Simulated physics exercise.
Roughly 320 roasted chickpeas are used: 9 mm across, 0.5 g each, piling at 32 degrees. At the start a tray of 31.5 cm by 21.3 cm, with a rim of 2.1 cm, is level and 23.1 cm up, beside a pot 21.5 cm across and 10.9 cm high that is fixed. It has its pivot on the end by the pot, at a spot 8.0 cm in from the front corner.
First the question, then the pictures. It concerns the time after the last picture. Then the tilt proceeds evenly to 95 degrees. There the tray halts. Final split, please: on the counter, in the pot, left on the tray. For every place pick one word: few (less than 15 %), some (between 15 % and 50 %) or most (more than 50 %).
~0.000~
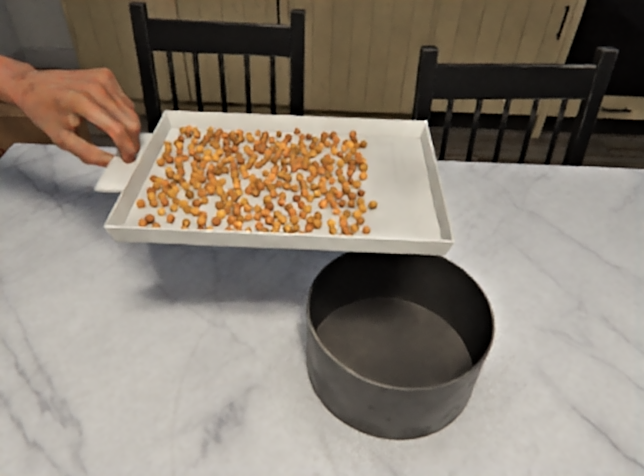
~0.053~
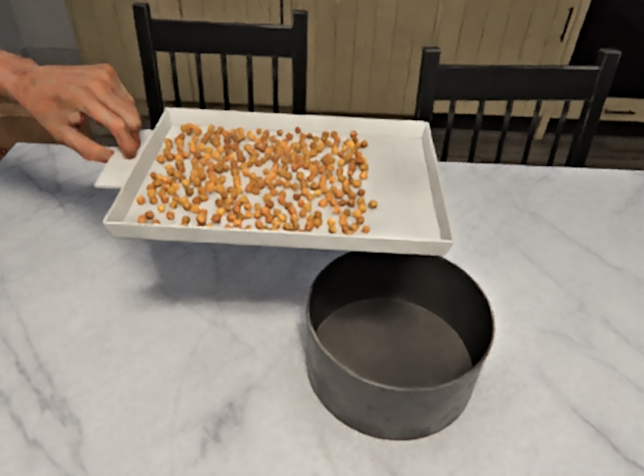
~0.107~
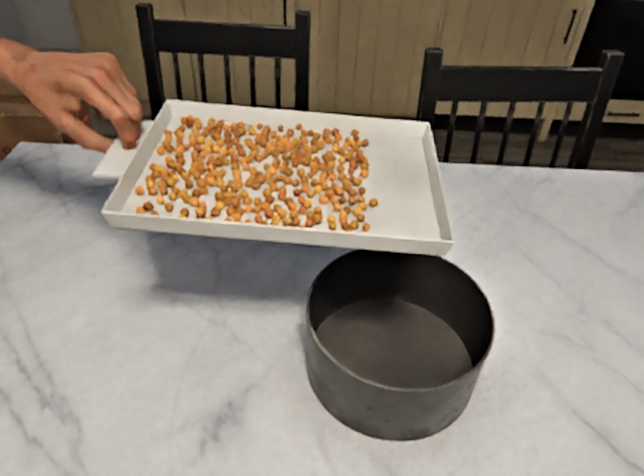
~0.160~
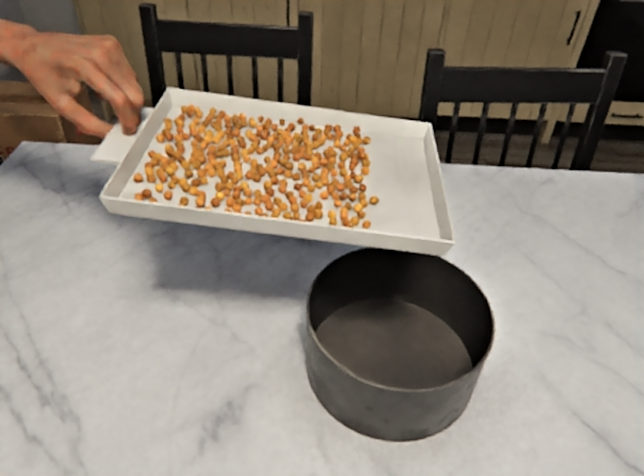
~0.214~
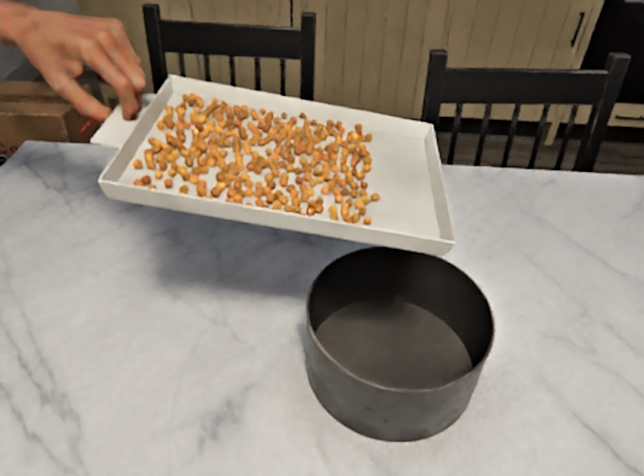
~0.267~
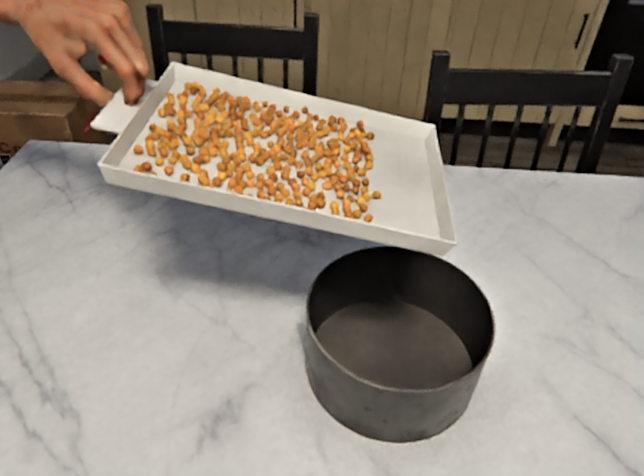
Counter gets most, pot gets some, tray gets few.
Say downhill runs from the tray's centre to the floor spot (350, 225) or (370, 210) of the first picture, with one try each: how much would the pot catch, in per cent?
First try: About 95 percent; second try: About 95 percent.
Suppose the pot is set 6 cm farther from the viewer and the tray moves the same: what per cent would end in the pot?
Estimated share: Around 60 in a hundred.
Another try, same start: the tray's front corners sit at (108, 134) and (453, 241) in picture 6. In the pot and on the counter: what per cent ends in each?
Final per cent - pot 40, counter 60.
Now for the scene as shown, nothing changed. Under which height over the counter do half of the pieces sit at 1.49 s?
About 26 cm.
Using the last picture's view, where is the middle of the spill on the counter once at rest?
Spill centre at rest: About (468, 292).
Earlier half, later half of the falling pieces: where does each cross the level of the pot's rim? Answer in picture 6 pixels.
First near (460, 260), then at (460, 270).
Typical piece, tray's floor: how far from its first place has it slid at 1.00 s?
Around 15 centimetres.
After 1.00 s, tilt 50 degrees; the tray holds 100 %, the pot 0 %.
After 1.49 s, tilt 77 degrees; the tray holds 90 %, the pot 0 %.
After 2.04 s, tilt 95 degrees; the tray holds 30 %, the pot 10 %.
By 3.1 s all is still; counter 55 %, pot 45 %, tray 0 %.
